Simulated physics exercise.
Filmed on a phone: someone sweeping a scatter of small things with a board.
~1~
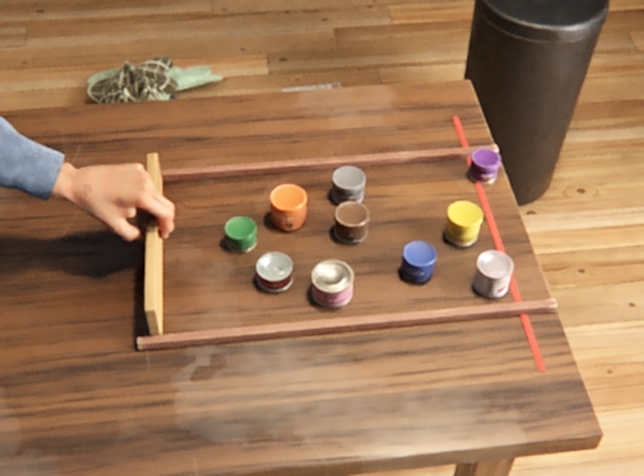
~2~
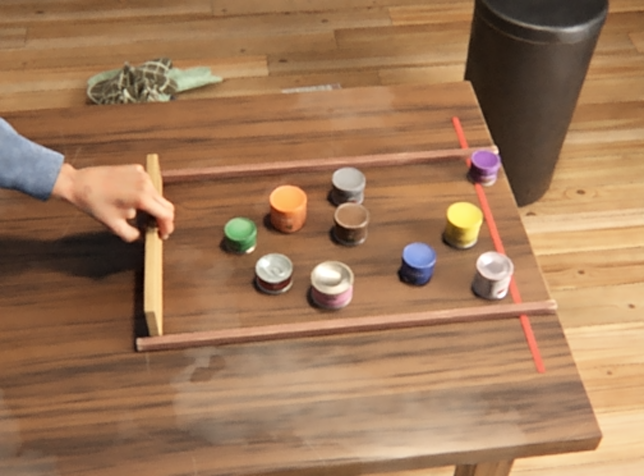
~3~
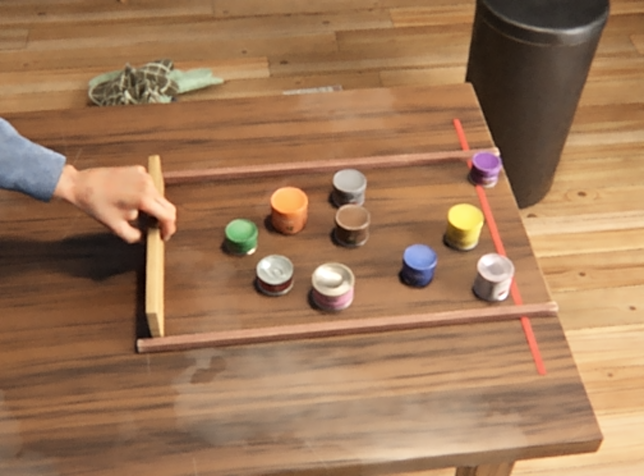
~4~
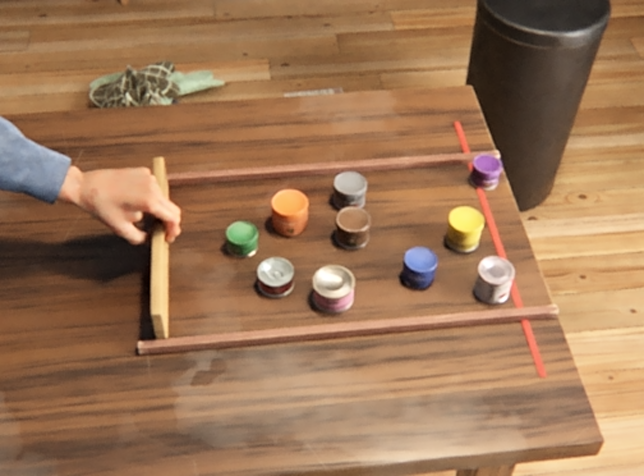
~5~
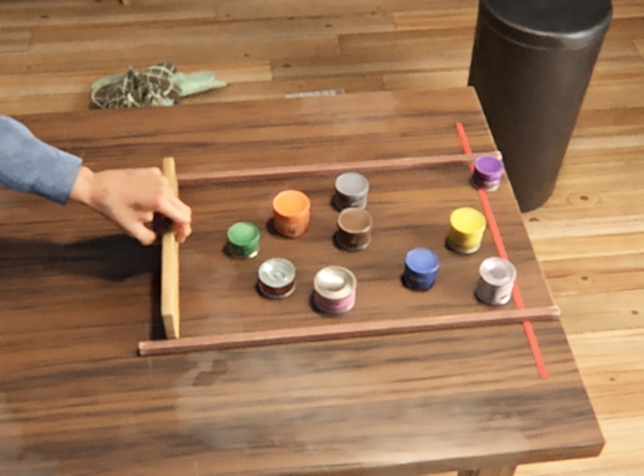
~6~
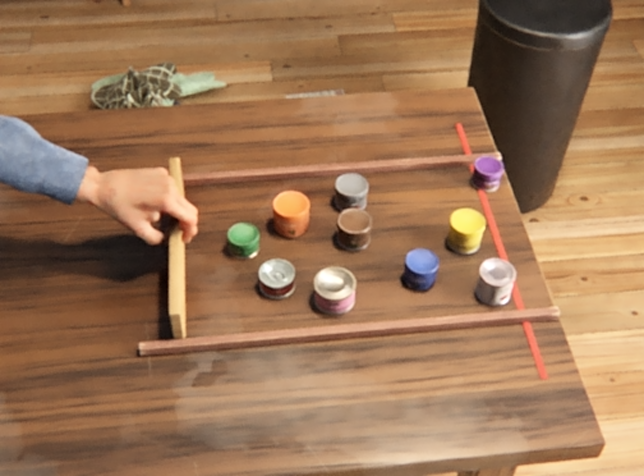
In this clip, a hand at the left holds a wooden board upright between two rails on a table, then slides it slowly a short way right toward scattered colourful small pots, which stay in place near a red line.
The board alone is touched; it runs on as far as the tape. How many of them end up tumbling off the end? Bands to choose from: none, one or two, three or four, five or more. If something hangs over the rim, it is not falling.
Final answer: Five or more.
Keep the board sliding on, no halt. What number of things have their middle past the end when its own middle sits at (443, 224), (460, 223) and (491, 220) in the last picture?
The numbers past the end are 0, 0 and 5.
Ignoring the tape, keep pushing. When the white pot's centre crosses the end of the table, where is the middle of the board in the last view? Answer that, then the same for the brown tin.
For the white pot, about (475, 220); for the brown tin, about (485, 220).
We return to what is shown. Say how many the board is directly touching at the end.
5 end up touching it.
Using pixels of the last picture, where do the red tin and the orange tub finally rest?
Around (521, 251) and around (503, 191).
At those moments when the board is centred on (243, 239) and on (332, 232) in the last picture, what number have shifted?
Counting first: 1, next 6.
A little later, none off yet; purple tin at rest near (487, 174); white pot at rest near (495, 282); yellow tin at rest near (465, 232).
Next, none off yet; purple tin at rest near (487, 174); white pot shifted a little near (515, 288); yellow tin shifted about its own width near (490, 235).
When it is over, the number that fall off is five or more; down, brown tin, blue tub, yellow tin, white pot and purple tin.
